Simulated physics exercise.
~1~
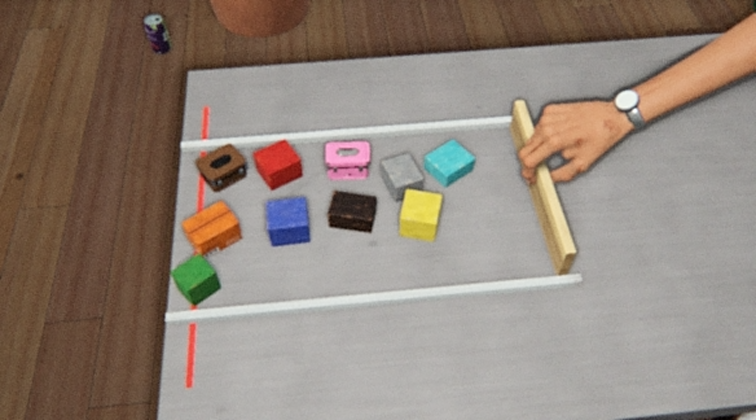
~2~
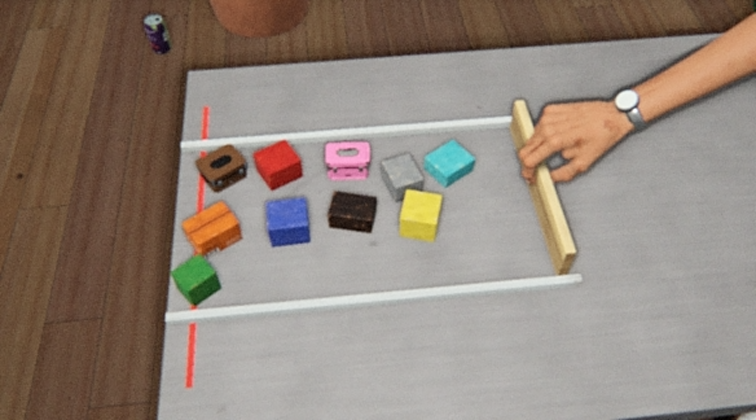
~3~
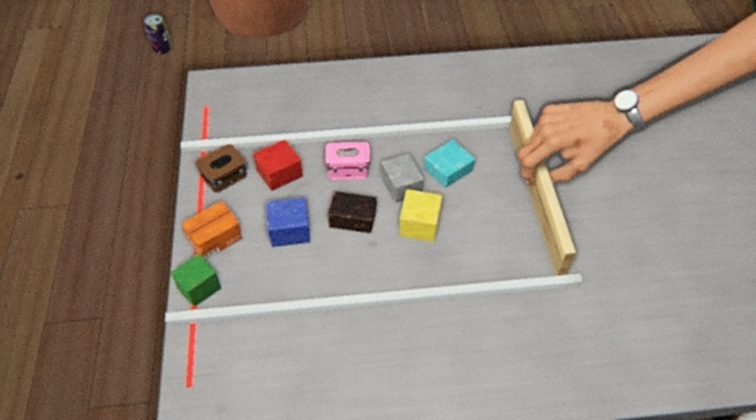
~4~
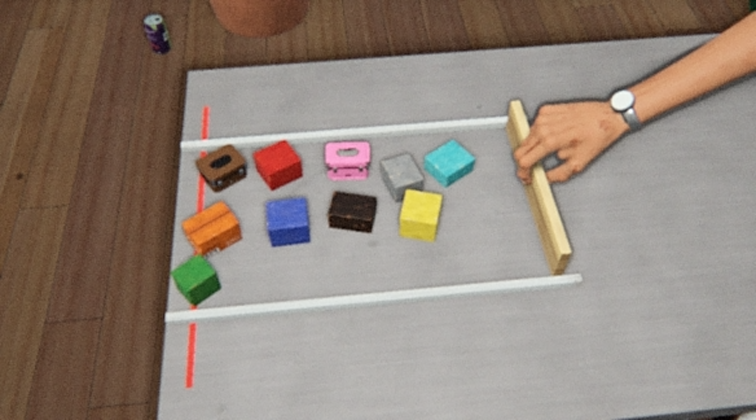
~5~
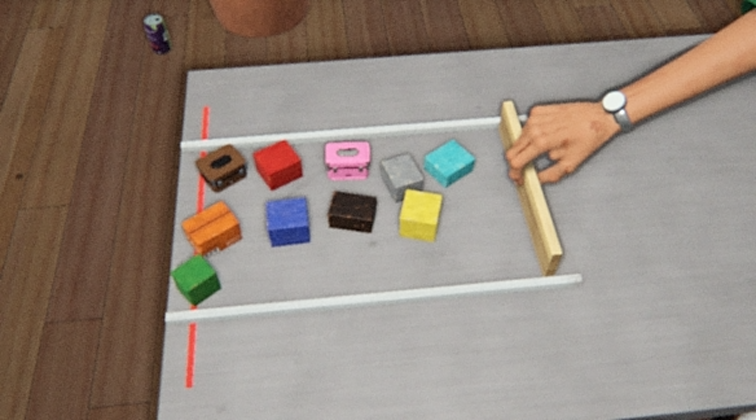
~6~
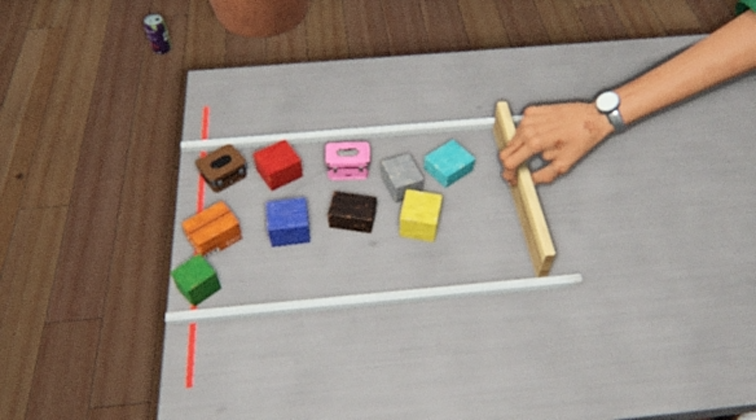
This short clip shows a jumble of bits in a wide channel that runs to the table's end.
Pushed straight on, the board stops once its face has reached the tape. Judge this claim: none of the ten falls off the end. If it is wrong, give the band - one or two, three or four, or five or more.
Pretty sure the pieces that leave the surface number five or more this time.
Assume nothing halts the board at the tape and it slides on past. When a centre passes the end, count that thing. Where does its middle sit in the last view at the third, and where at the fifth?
I'd put the first at about (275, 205) and the next at about (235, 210).
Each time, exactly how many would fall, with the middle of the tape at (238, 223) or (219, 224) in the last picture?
It would be 4 and 6.
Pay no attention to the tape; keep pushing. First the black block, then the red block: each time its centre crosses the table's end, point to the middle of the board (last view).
The middle is at (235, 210) when it's the black block, and at (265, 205) when it's the red block.
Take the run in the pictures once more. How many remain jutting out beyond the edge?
Overhanging: 4.
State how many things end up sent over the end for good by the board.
The number that fall is 6.
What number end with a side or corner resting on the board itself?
That number would be 4.
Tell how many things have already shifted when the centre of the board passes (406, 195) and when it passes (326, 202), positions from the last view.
By the first moment it's 5, by the second it's 9.
Soon after, none off yet; green block at rest near (196, 280); orange box at rest near (213, 231); brown case at rest near (223, 169).
In the end, the number that fall off is five or more; gone, pink case, black block, blue block, red block, brown case and orange box.
